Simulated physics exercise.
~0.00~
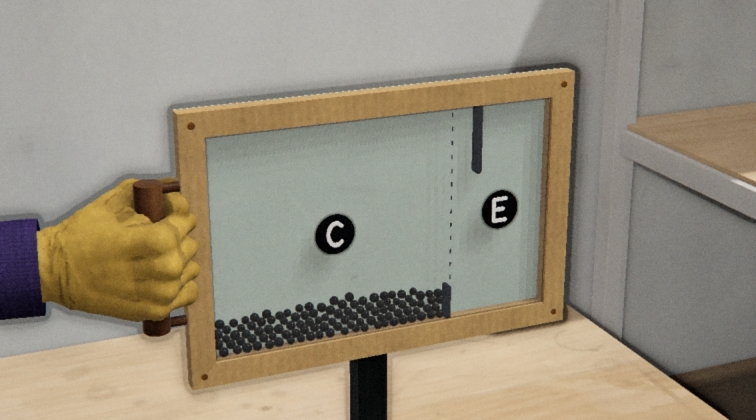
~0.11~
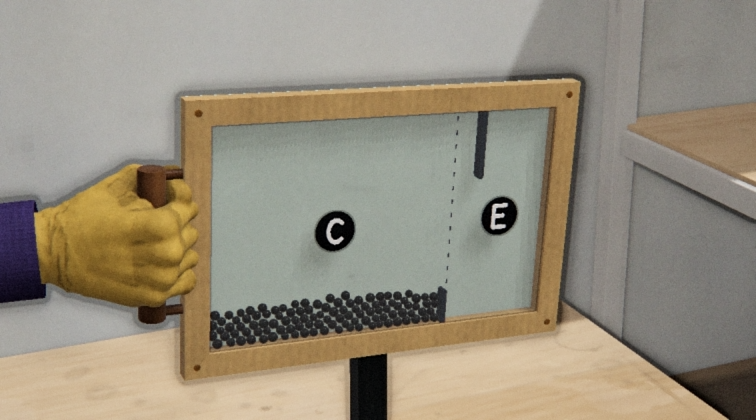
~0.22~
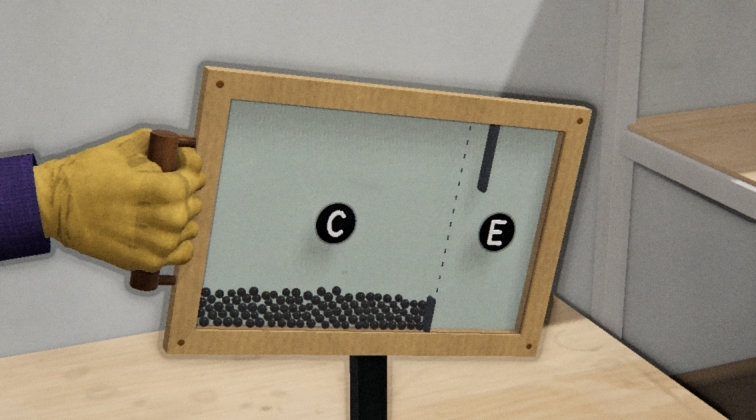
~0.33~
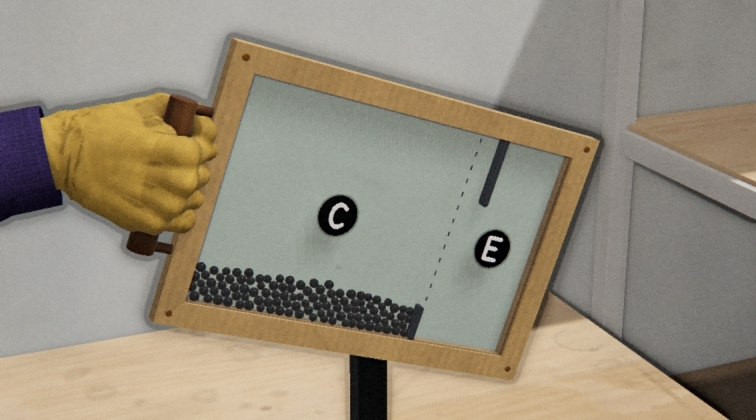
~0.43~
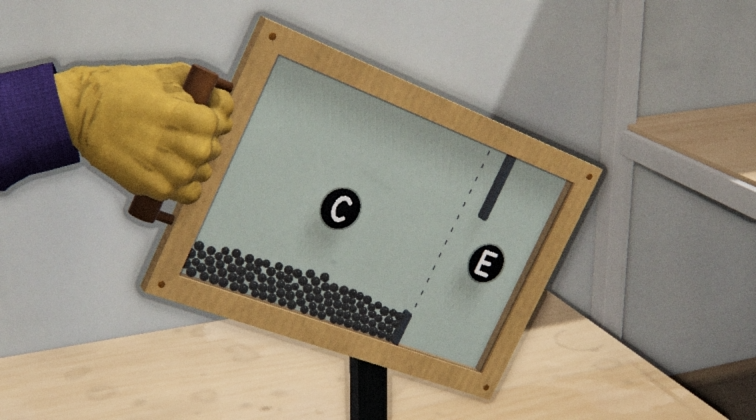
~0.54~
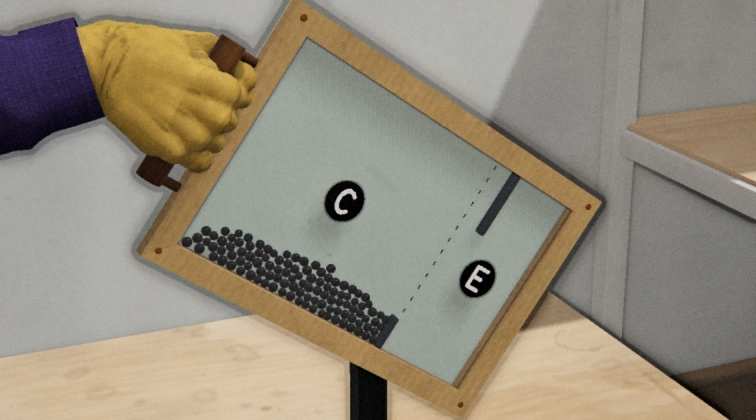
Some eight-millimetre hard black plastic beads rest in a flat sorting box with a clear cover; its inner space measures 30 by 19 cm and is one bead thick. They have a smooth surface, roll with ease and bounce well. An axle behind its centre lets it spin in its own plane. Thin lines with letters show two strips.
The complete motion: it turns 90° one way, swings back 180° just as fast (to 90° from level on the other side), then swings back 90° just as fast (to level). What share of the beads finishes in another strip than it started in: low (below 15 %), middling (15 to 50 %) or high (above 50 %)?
The share that moves is low.
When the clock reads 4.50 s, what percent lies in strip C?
Reading: Around 95 per cent of the load.
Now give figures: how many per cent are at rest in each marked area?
In the end: Strip C 95, strip E 5.
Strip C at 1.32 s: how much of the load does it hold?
10 percent.
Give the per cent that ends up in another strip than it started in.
5 %.
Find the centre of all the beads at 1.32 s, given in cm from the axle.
About 2 cm left and 12 cm below.
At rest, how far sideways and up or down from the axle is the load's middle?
Offset approx. 7 cm left, 8 cm below.
By 1.32 s, it stands 90° clockwise; the beads' middle is 2 cm left of and 12 cm below the centre; C 10 %, E 90 %; 90 % have changed strip.
By 4.50 s, it stands 45° anticlockwise; the beads' middle is 6 cm left of and 11 cm below the centre; C 95 %, E 5 %; 5 % have changed strip.
By 5.16 s, it stands level; the beads' middle is 9 cm left of and 7 cm below the centre; C 95 %, E 5 %; 5 % have changed strip.
Settled by 6.4 s, it stands level; C 95 %, E 5 %; 5 % have changed strip.
